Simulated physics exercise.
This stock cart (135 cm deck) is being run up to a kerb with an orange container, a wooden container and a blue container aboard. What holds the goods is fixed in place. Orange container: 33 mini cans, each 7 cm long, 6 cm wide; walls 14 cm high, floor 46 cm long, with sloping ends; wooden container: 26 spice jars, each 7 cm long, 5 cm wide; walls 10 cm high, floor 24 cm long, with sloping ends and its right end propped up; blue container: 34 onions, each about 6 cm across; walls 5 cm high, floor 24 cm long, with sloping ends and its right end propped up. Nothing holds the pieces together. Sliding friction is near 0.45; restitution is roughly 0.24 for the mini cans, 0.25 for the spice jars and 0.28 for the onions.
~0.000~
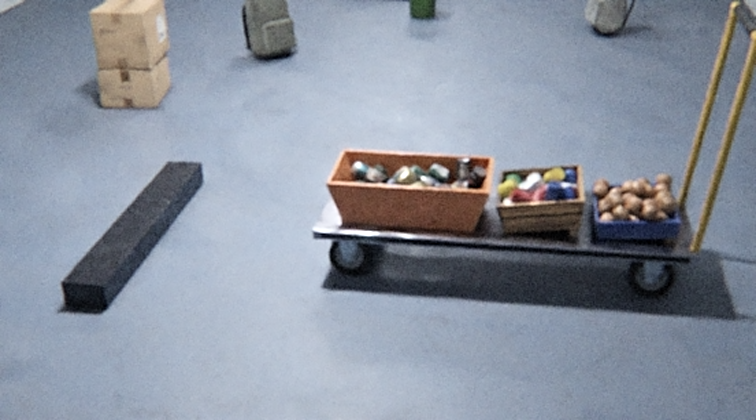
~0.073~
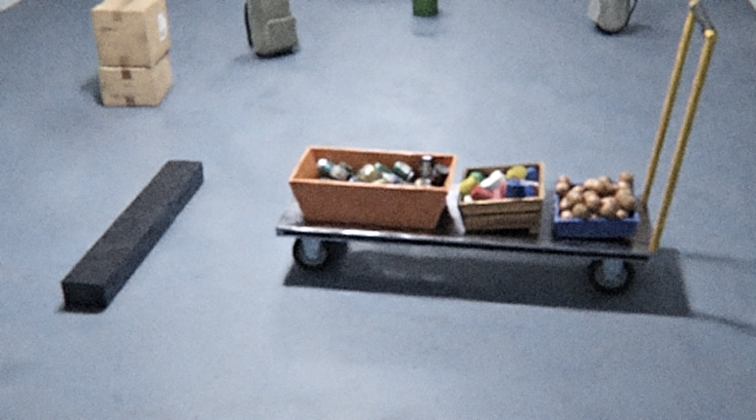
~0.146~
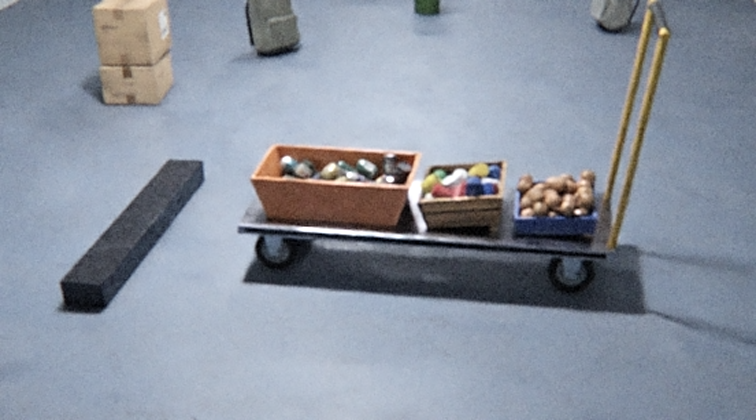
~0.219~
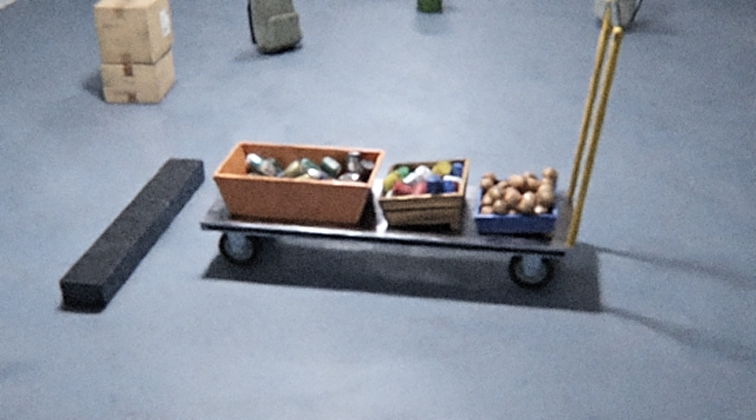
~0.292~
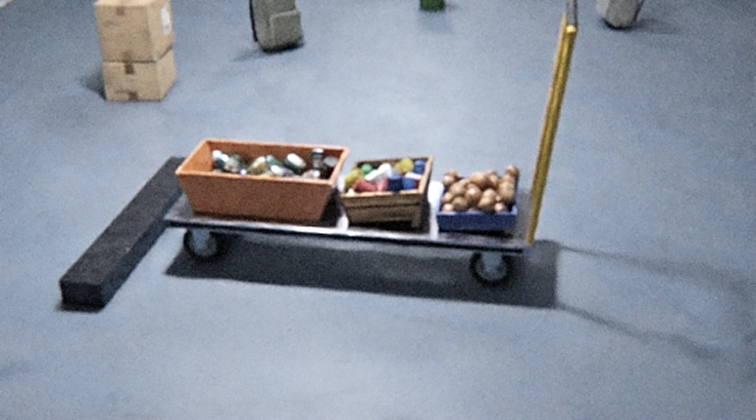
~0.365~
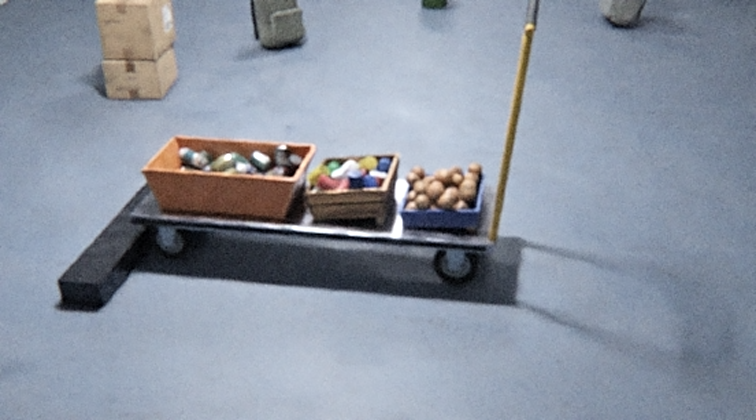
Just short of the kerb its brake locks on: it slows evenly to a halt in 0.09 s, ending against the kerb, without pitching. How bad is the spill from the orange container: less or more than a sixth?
Out of the orange container go fewer than one in six of the mini cans.
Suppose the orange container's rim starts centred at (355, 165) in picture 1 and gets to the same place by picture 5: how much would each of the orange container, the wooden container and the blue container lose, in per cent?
In that case orange container 0, wooden container 0, blue container 20 per cent.
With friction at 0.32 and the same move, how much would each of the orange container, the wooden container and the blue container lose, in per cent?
In that case orange container 0, wooden container 10, blue container 20 per cent.
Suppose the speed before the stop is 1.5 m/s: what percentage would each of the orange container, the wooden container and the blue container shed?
In that case orange container 0, wooden container 0, blue container 30 per cent.
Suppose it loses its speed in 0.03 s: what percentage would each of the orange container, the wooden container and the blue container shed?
Then orange container 0, wooden container 10, blue container 40 per cent.
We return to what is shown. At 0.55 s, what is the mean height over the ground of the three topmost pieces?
About 38 cm.
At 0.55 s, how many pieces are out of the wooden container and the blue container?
About: Wooden container 0, blue container 8.
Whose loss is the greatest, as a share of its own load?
The blue container.
After 0.43 s, orange container 33 in, 0 out, wooden container 26 in, 0 out and blue container 33 in, 1 out.
After 0.55 s, orange container 33 in, 0 out, wooden container 26 in, 0 out and blue container 25 in, 9 out.
After 0.78 s, orange container 33 in, 0 out, wooden container 25 in, 1 out and blue container 25 in, 9 out.
When it is over (at 1.29 s), orange container 33 in, 0 out, wooden container 25 in, 1 out and blue container 24 in, 10 out. Asked share, 0 of 33, 0 per cent.
